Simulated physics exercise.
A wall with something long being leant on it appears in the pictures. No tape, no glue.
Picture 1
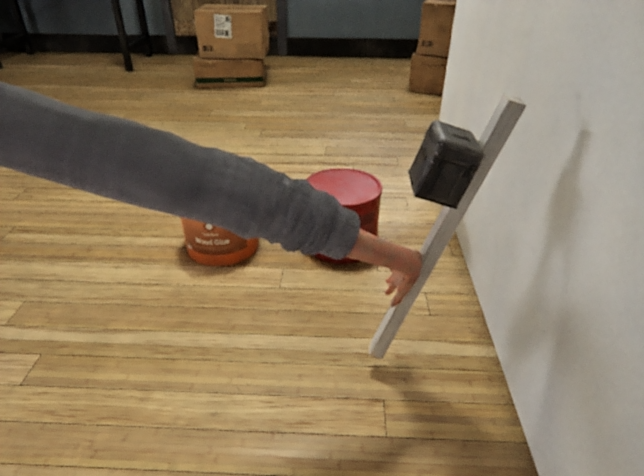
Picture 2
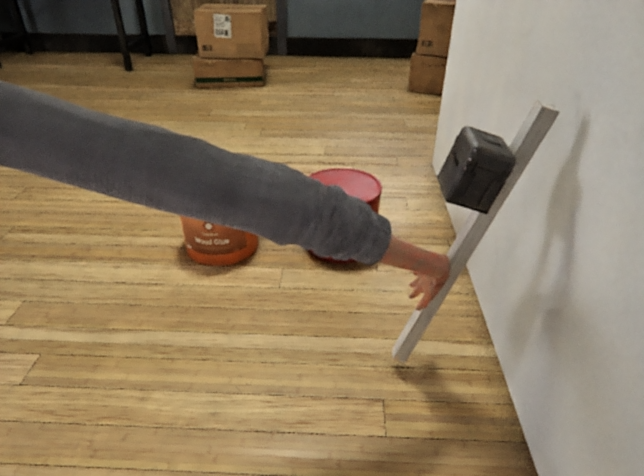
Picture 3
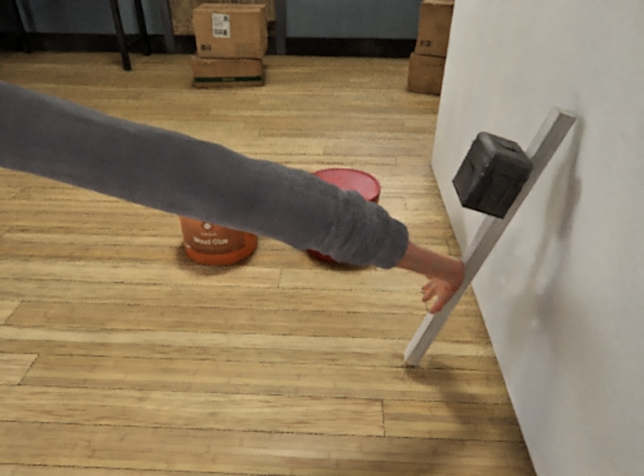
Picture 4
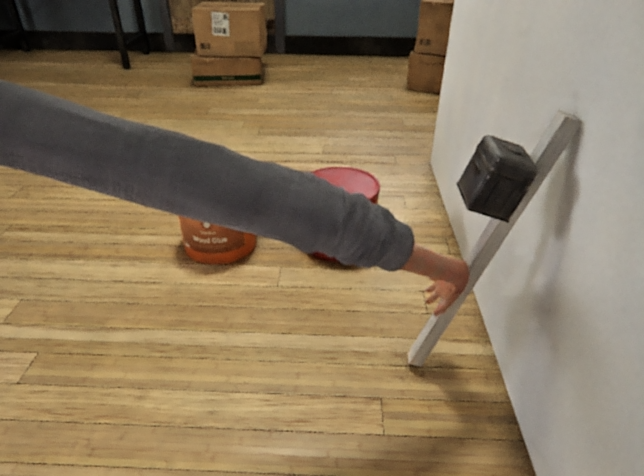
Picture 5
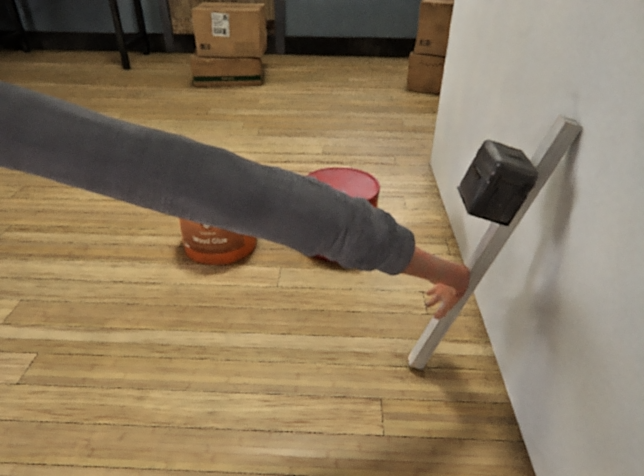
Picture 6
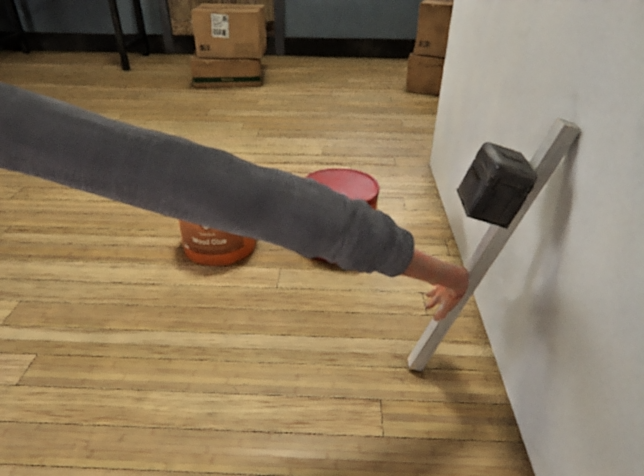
A hand moves a white pole with a dark block attached rightward and leans it on the wall.
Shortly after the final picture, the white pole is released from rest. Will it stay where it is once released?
Yes - unshifted.
Then, 0.20 s past the last view, nothing moves.
Then, 0.50 s past the last view, white pole resting near (478, 266).
Finally, all 3 still in place. Final places as the last picture's camera would see them, white pole near (478, 266). The pole holds.
